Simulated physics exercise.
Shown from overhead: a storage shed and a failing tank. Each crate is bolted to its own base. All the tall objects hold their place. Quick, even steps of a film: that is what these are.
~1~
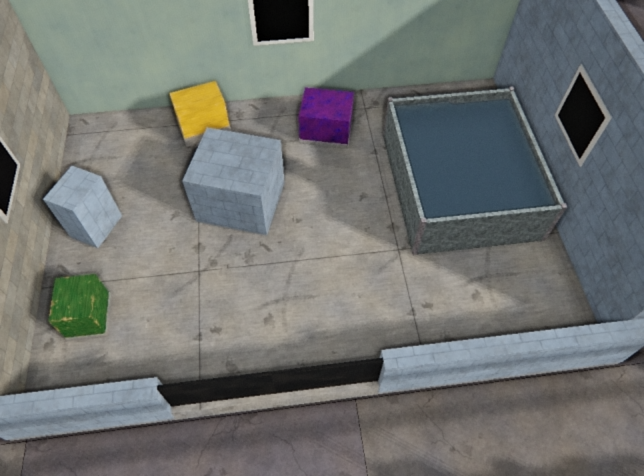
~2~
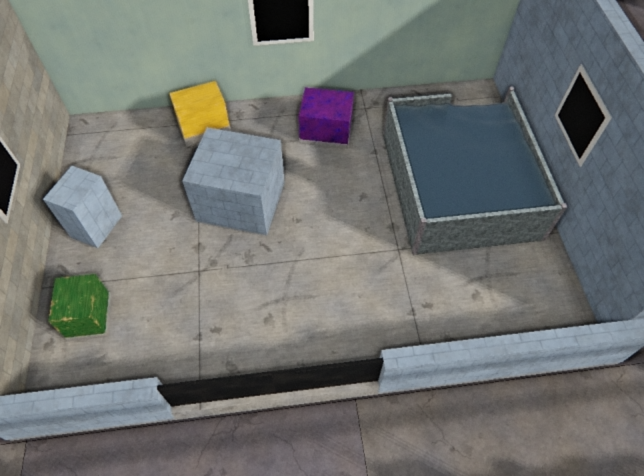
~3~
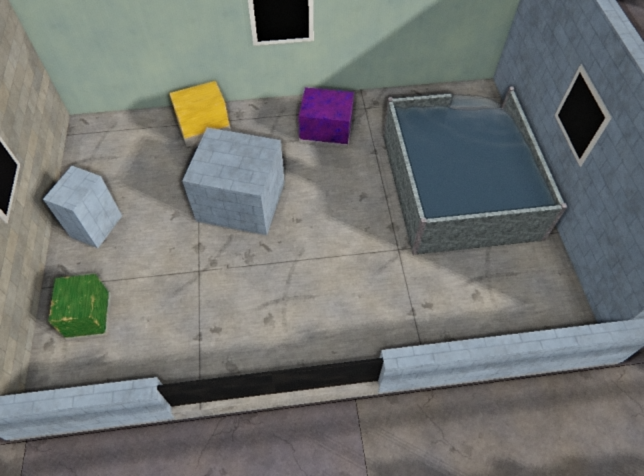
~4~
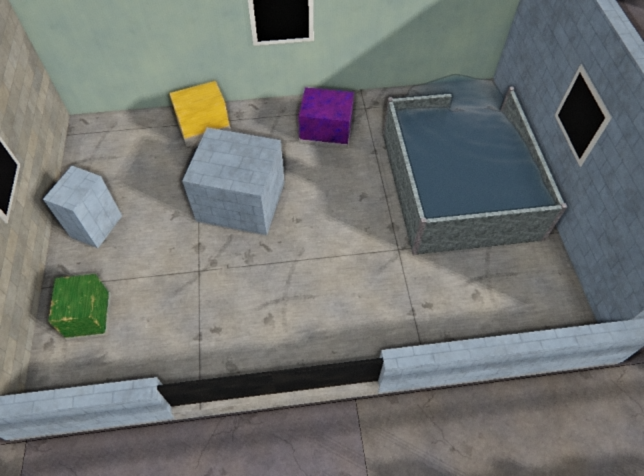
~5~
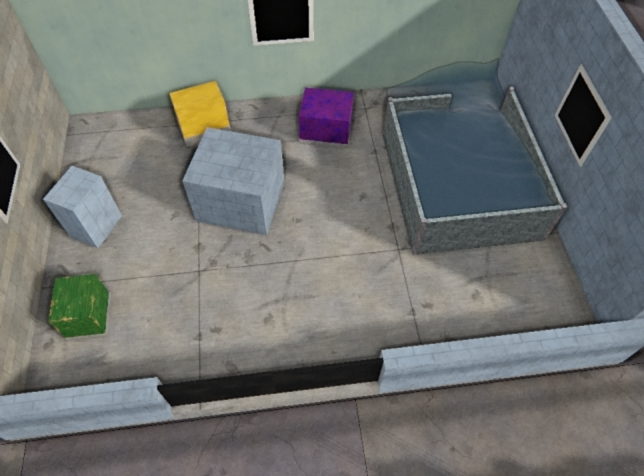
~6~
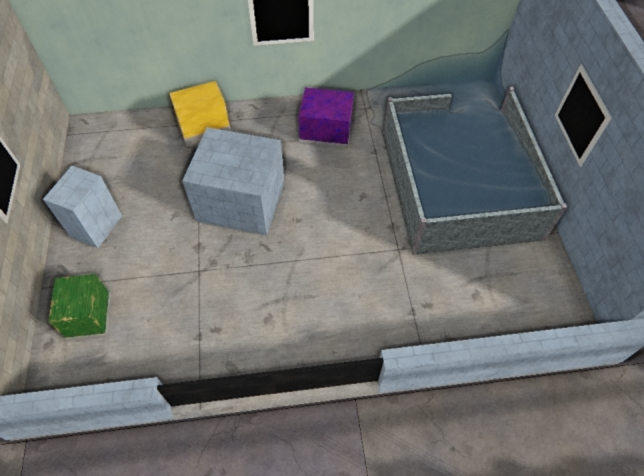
Water pours through a gap in the far side of a stone-rimmed tank at the right of a storage shed seen from overhead, its surface rippling as the flow spreads leftward along the pale green back wall. Yellow and purple blocks sit near that wall, a large grey block before them, and a smaller grey block and a green one at left. The blocks and the camera stay still.
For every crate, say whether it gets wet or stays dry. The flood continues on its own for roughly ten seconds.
At the end, the green crate is within reach. The purple crate is within reach. The yellow crate is within reach.
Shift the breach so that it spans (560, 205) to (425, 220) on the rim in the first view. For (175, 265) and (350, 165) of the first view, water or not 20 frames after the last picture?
In the order asked: Swamped and left untouched.
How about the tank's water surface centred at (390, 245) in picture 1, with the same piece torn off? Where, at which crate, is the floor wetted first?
The one in purple.
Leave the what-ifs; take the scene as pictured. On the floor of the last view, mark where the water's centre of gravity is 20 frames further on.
Centre of mass: Roughly (414, 161).
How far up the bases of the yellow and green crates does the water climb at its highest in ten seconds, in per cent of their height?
In order: 150% and 160%.
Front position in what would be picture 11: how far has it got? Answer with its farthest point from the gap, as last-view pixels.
Look around (272, 100).
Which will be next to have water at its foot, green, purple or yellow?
I reckon it's the crate marked purple.
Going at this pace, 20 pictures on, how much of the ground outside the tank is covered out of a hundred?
It should be close to 55 %.
A moment on, water covers 10 % of the floor; the green crate not reached, the purple crate water round its plinth, the yellow crate not reached.
Next, water covers 20 % of the floor; the green crate not reached, the purple crate water round its plinth, the yellow crate water round its plinth.
Then, water covers 55 % of the floor; the green crate not reached, the purple crate water round its plinth, the yellow crate water round its plinth.
Later, water covers 85 % of the floor; the green crate water round its plinth, the purple crate water round its plinth, the yellow crate water round its plinth.
In the end, water covers 100 % of the floor; the green crate was topped, the purple crate was topped, the yellow crate was topped.
